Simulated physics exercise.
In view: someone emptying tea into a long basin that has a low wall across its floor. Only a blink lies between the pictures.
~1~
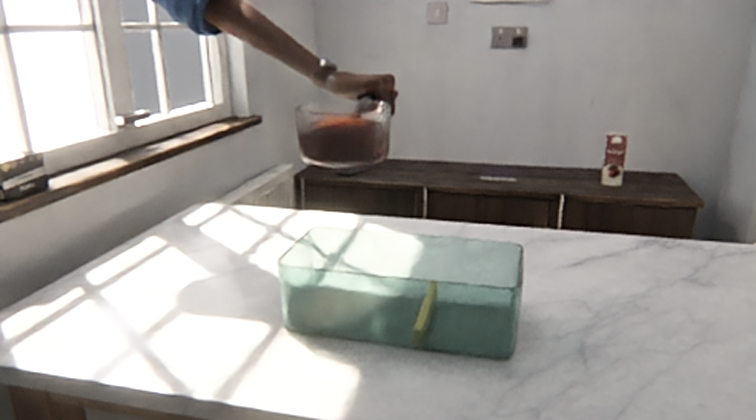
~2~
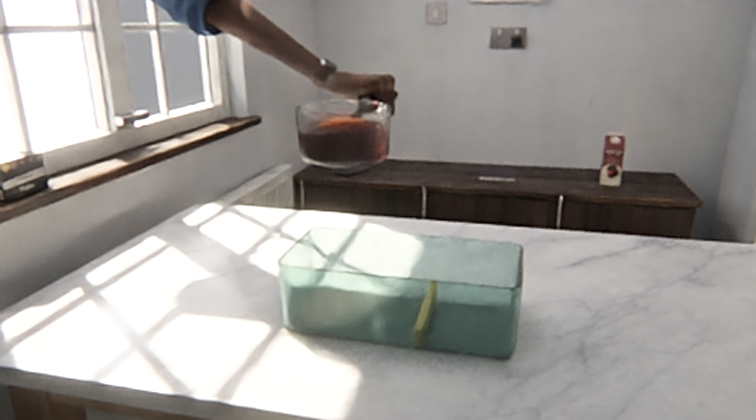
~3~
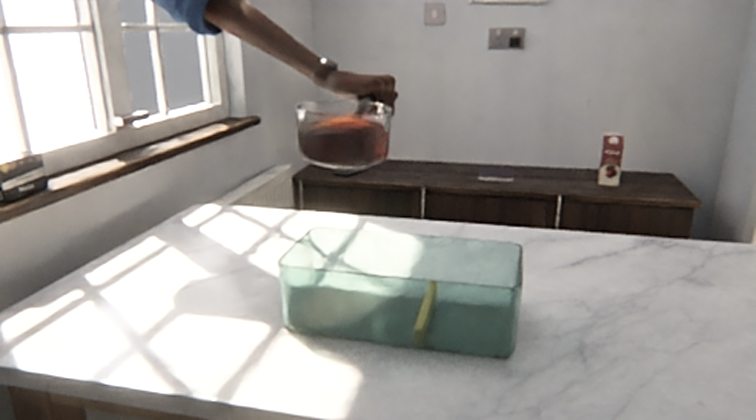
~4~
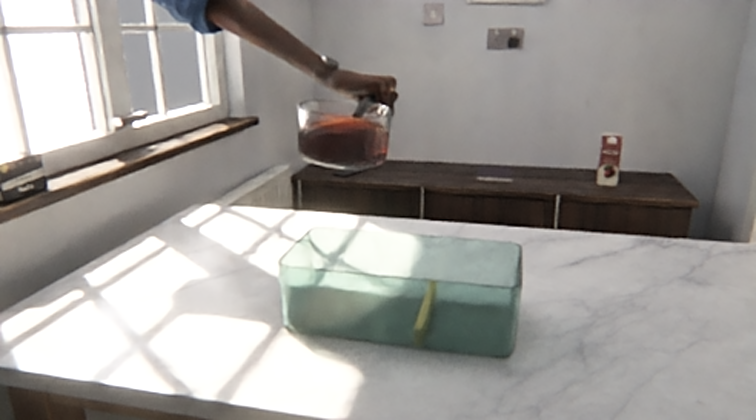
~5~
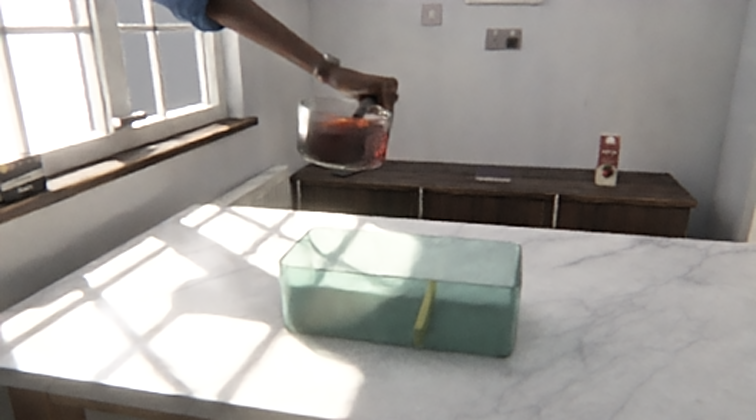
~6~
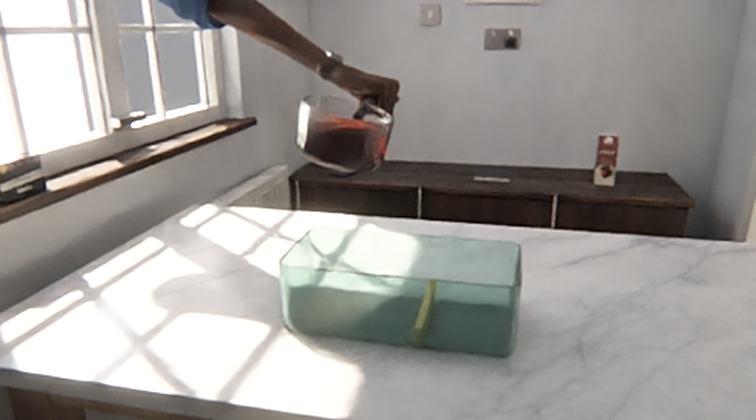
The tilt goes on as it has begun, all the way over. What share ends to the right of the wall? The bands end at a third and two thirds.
In the end between a third and two thirds is right of the wall.
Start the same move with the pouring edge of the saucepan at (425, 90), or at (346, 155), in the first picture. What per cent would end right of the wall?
Near 80 % and 15 %.
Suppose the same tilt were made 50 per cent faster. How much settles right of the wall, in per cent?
Near 40 %.
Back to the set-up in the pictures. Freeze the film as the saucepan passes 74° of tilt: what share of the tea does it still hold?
Roughly 60 in a hundred.
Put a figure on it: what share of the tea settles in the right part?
Some 55 per cent.
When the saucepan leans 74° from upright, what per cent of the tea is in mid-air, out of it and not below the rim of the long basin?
Close to 35 per cent.
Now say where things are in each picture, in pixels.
In the first frame, it leans 0°; its right rim is at (388, 110); the tea meets the walls at (304, 124) and (387, 127); the long basin's rim runs from (295, 245) to (522, 266); the wall's top is at (426, 305).
In the second frame, it leans 1°; its right rim is at (389, 111); the tea meets the walls at (304, 124) and (388, 128).
In the third frame, it leans 2°; its right rim is at (389, 112); the tea meets the walls at (304, 124) and (388, 128).
In the fourth frame, it leans 5°; its right rim is at (390, 115); the tea meets the walls at (304, 124) and (388, 129).
In the fifth frame, it leans 9°; its right rim is at (391, 119); the tea meets the walls at (305, 125) and (388, 130).
In the sixth frame, it leans 14°; its right rim is at (392, 123); the tea meets the walls at (304, 125) and (389, 130).
A moment on, the saucepan is tipped part way and 61 per cent is still to pour, 2 is left of the wall and 0 right of it.
Next, the saucepan is tipped right over and 12 per cent is still to pour, 19 is left of the wall and 51 right of it.
Then the saucepan is tipped right over and 1 per cent is still to pour, 42 is left of the wall and 53 right of it.
Later the saucepan is tipped right over and 0 per cent is still to pour, 45 is left of the wall and 54 right of it.
At rest 45 per cent lies left of the wall, 54 right of it and 1 outside.
